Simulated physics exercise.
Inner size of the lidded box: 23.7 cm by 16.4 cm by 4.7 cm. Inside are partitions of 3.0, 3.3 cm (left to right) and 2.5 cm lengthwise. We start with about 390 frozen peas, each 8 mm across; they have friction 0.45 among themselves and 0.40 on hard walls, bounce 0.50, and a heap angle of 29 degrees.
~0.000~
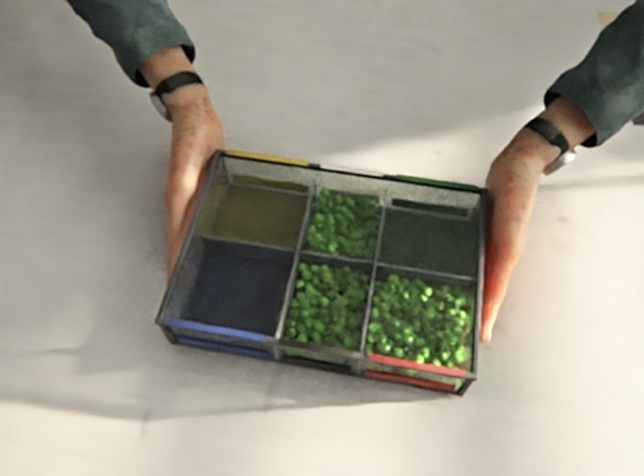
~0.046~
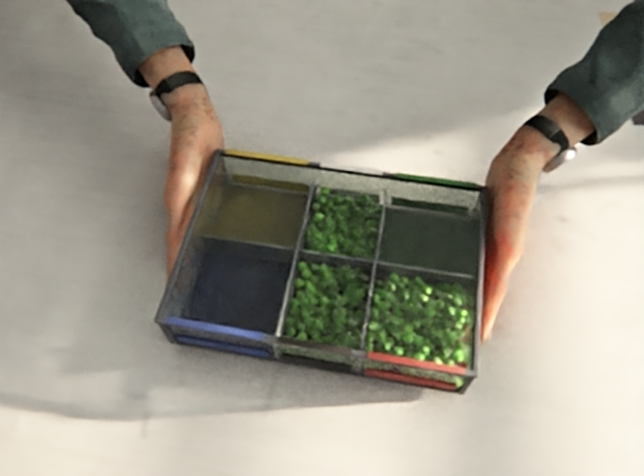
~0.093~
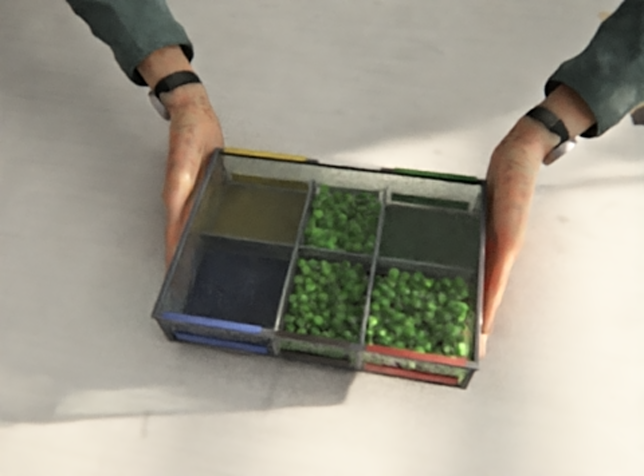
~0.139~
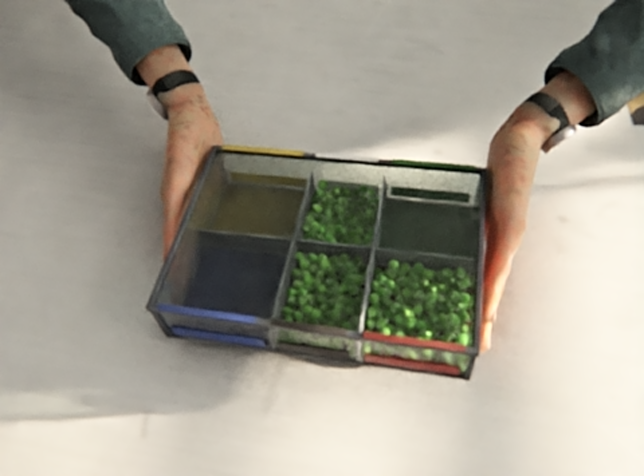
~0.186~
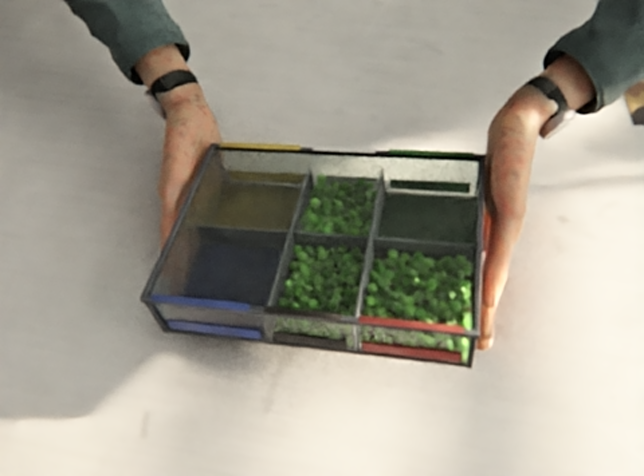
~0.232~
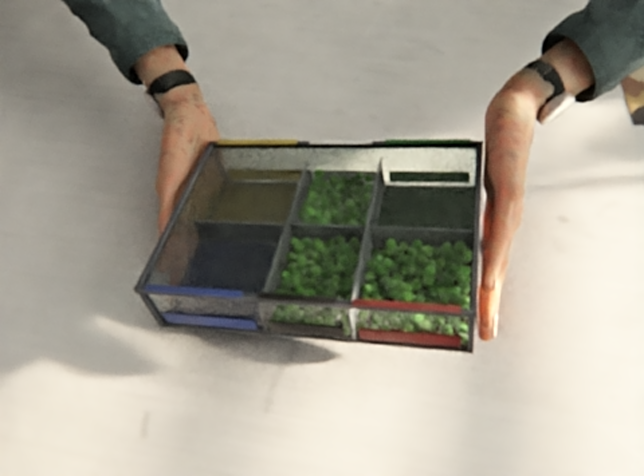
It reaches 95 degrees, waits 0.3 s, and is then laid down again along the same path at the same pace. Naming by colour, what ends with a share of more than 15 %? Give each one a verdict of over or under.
Red - under; blue - under; green - under; yellow - over; white - over; black - under.
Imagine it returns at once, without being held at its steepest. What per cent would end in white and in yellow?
That would leave white with 45 percent and yellow with 40 percent.
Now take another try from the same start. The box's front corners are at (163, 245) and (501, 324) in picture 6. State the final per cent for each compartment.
Red 10, blue 0, green 45, yellow 0, white 45, black 5.
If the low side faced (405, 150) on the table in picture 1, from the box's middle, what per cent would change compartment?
That comes to around 60 per cent.
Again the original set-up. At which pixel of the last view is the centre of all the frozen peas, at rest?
Centre at rest: Approx. (323, 219) px.
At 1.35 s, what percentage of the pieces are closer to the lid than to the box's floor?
Share: Approx. 60 %.
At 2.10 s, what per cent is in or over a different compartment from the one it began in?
Roughly 60 %.
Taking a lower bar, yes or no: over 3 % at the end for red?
For red, the answer is affirmative.
After 1.35 s, tilt 95 degrees; red 20 %, green 5 %, yellow 20 %, white 40 %, black 15 %.
After 2.10 s, tilt 49 degrees; red 10 %, green 5 %, yellow 35 %, white 45 %, black 5 %.
Then, at 2.87 s, tilt 0 degrees; red 10 %, green 5 %, yellow 35 %, white 45 %, black 5 %.
At rest (3.4 s), red 10 %, blue 0 %, green 5 %, yellow 35 %, white 45 %, black 5 %.
